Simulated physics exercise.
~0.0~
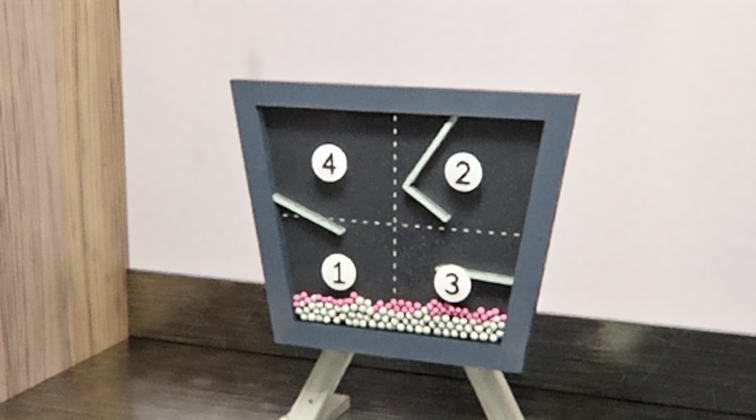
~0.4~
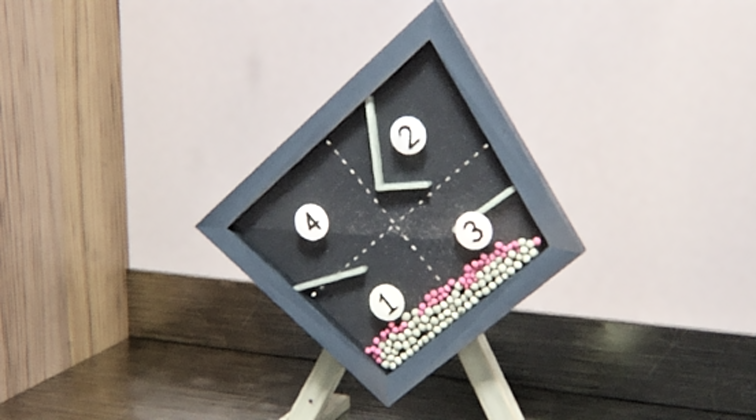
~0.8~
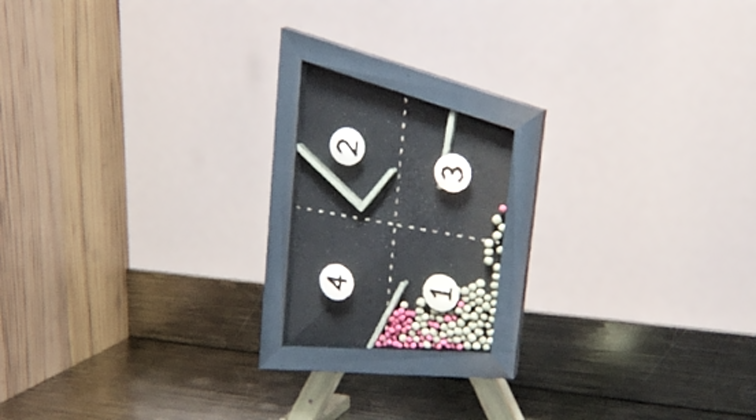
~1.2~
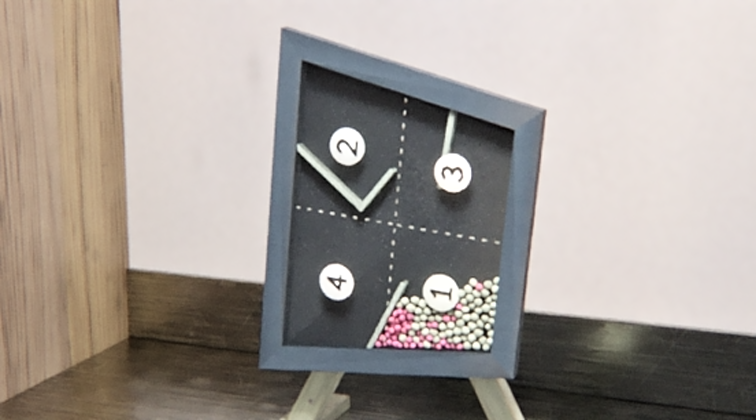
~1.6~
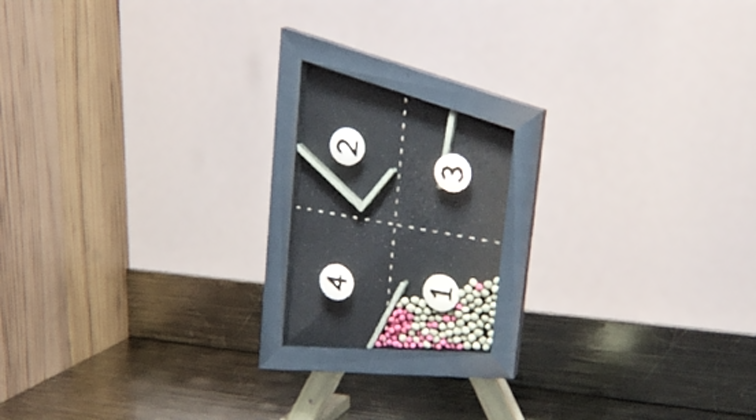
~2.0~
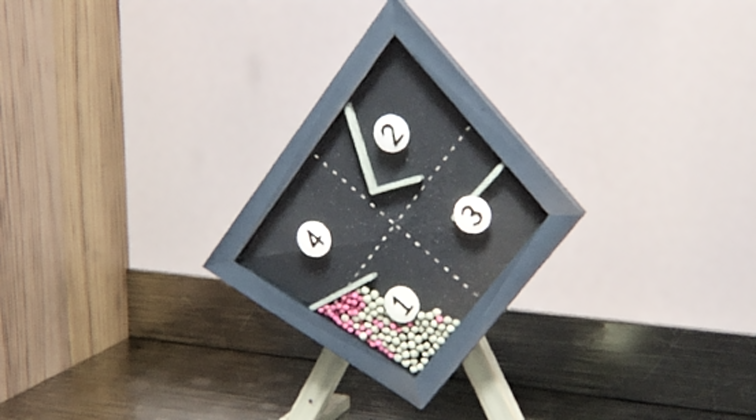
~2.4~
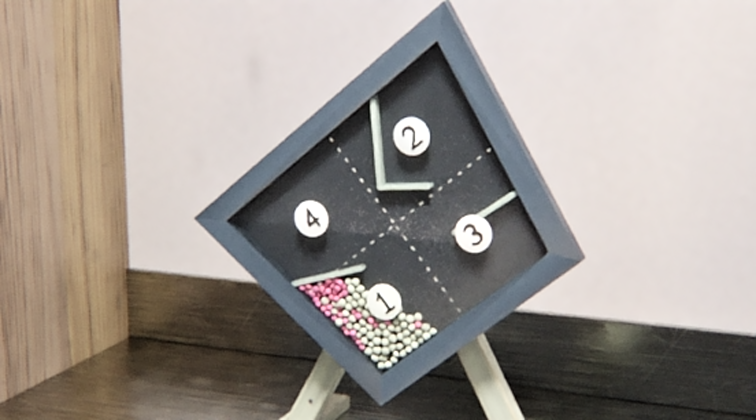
Blue-framed box of pink and white beads turning anticlockwise, pausing, then swinging partway back, beads settling mostly in the lowest quarter.
